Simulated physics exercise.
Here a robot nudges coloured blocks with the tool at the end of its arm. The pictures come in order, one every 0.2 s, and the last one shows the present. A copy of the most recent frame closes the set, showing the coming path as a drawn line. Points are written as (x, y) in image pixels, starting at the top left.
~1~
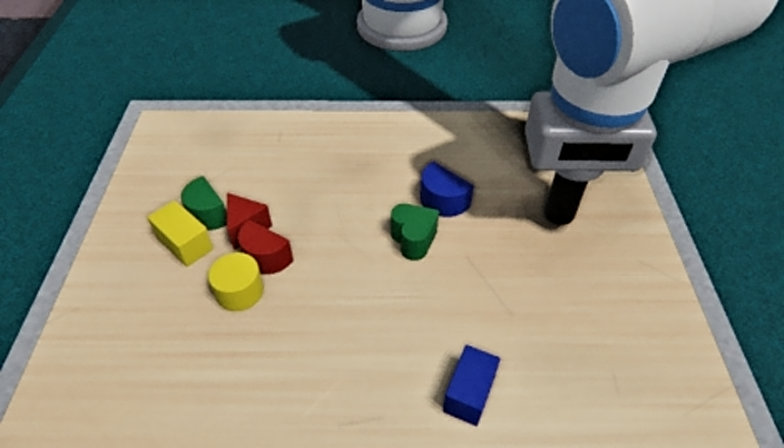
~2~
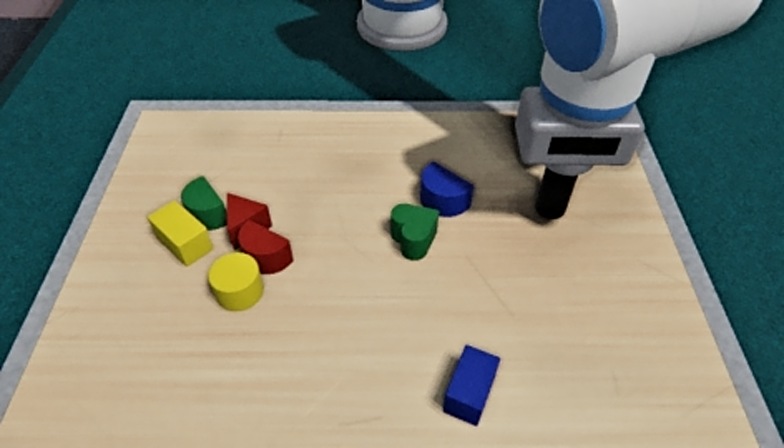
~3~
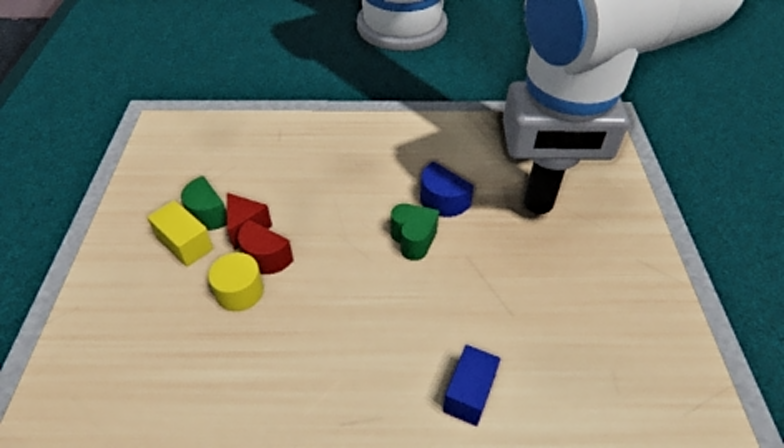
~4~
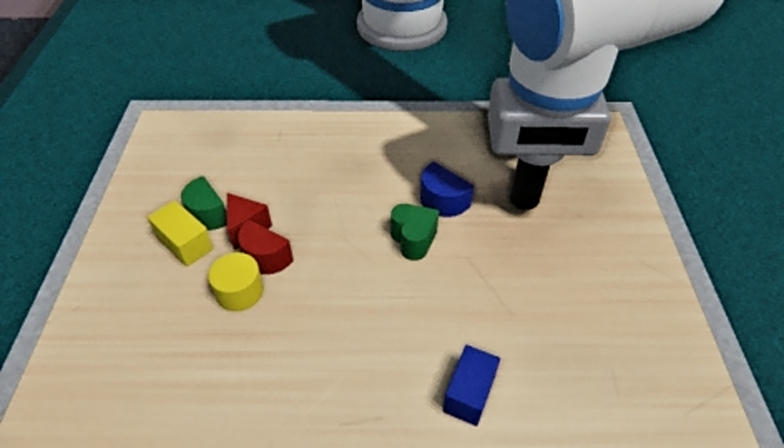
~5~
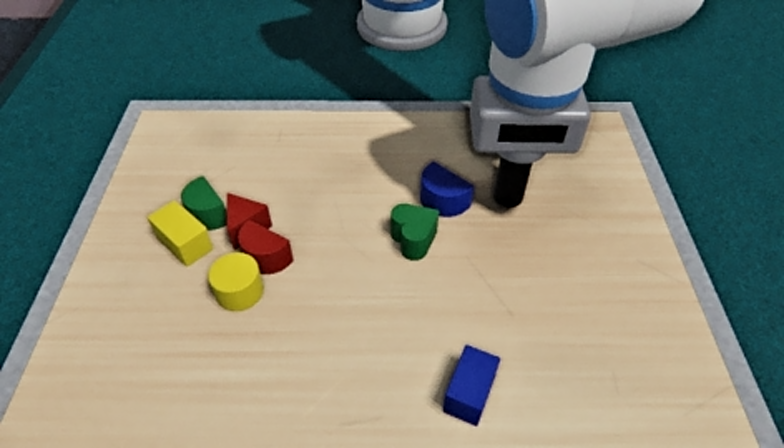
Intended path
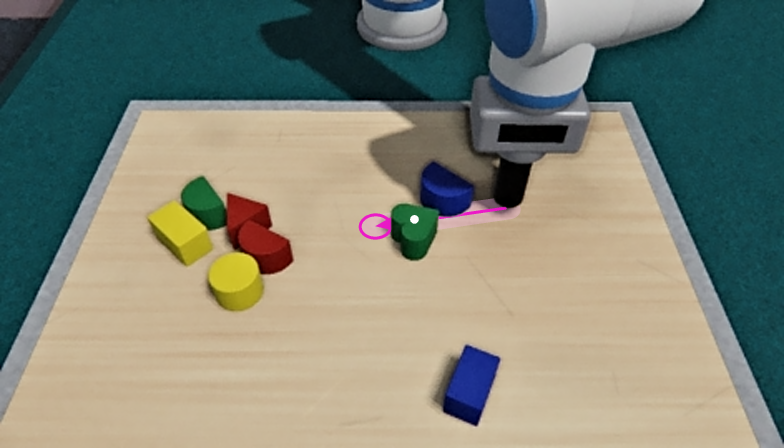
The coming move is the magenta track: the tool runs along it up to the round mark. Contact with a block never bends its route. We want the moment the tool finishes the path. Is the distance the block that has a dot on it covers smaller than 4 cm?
Yes
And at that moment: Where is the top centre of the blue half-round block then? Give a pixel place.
(391, 173)
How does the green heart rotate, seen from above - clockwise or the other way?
Spin direction: Counter-clockwise.
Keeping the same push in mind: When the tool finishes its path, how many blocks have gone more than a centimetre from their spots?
In total, two blocks get moved by over 1 cm.
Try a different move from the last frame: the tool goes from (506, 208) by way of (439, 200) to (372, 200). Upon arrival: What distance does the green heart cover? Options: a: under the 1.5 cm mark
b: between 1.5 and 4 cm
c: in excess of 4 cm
Option a.
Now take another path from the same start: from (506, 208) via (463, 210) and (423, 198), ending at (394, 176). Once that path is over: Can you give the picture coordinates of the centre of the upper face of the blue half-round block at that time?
If I read the scene right, the answer is (353, 157).
Path on the board, from (506, 208) to (376, 226); the dot is on the green heart.
The first path, step by step. One third of the way, tool at (463, 205); blue half-round block at (423, 178), turned 15° clockwise.
Two thirds of the way, tool at (418, 211); green heart at (408, 224); blue half-round block at (398, 173), turned 65° clockwise.
At the end, tool at (375, 217); green heart at (399, 229), turned 25° anticlockwise; blue half-round block at (391, 173), turned 100° clockwise.
